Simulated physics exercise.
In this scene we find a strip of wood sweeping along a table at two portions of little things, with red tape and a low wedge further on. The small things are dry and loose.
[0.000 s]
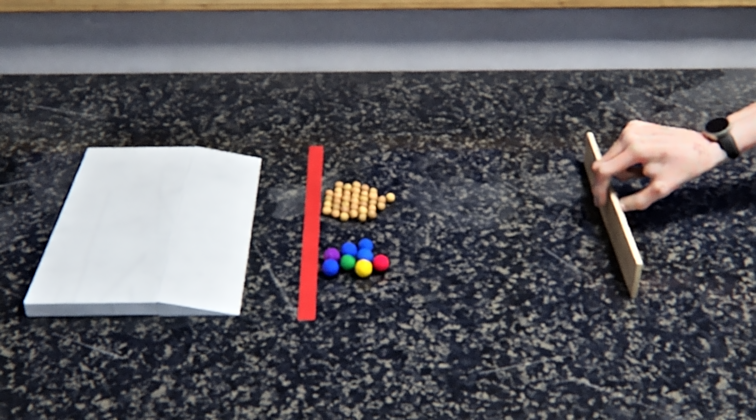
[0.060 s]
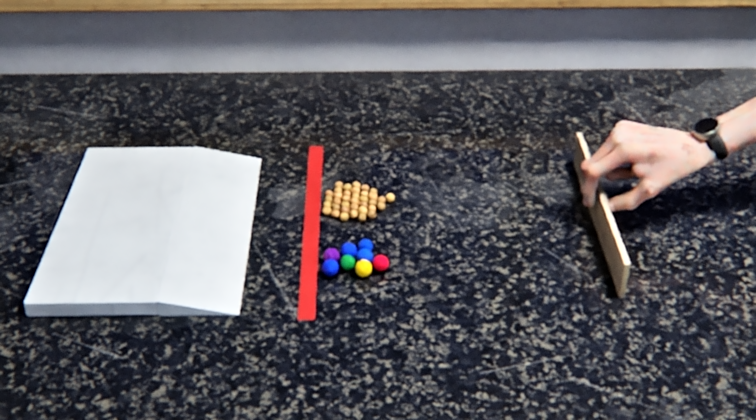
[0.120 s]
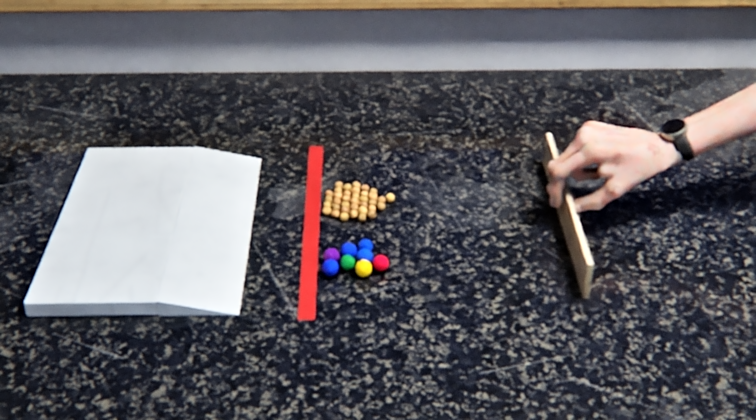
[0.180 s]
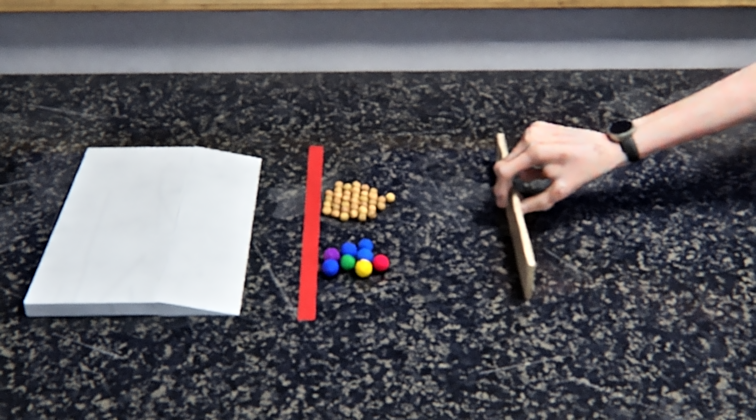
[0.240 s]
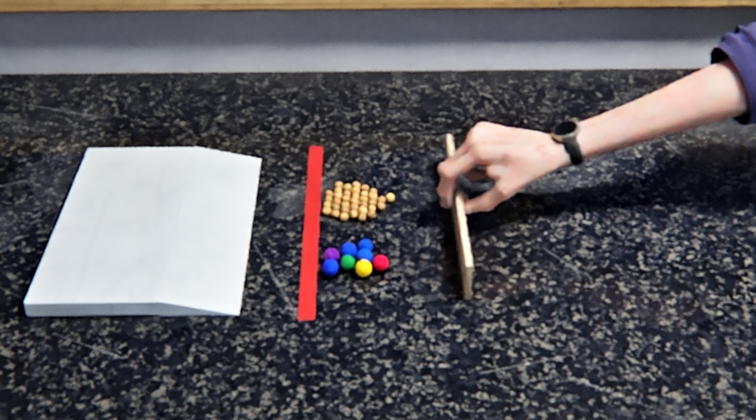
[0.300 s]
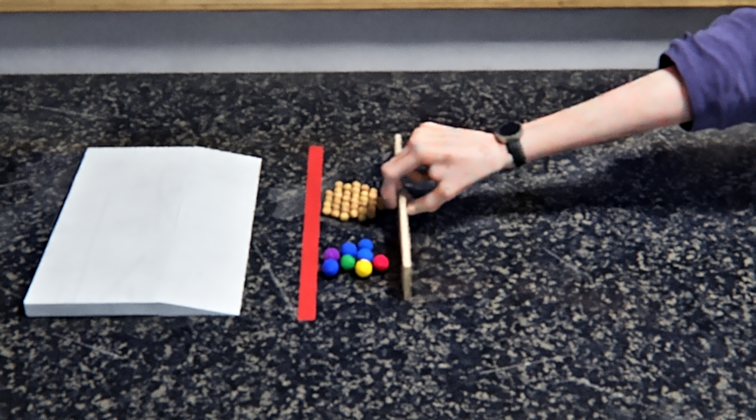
On a dark speckled tabletop, a hand wearing a watch holds a strip of wood upright at the right, across from small wooden beads, colourful marbles, red tape and a low white wedge. The hand slides the strip steadily left across the open surface, until it is right beside the two batches.
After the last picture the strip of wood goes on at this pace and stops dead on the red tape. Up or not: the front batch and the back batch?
In the end the front batch puts some on top while the Back batch puts some on top.
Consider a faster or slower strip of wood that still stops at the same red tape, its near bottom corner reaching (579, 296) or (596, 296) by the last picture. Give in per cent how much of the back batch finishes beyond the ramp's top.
Try 1: About 0 percent. Try 2: About 0 percent.
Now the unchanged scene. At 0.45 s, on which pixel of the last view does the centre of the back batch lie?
Around (256, 206).
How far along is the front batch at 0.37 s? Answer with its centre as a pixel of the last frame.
Centre: About (313, 257).
After 0.37 s, strip of wood still moving, near (334, 195); front batch all short of the ramp; back batch all short of the ramp.
After 0.45 s, strip of wood stopped at the red tape; front batch about half on the ramp, about half short of the ramp; back batch about a quarter on the ramp, most short of the ramp.
After 0.73 s, strip of wood stopped at the red tape; front batch all past the top; back batch most past the top, a small part on the ramp.
By the end (1.6 s), strip of wood stopped at the red tape; front batch all past the top; back batch nearly all past the top, a small part short of the ramp.
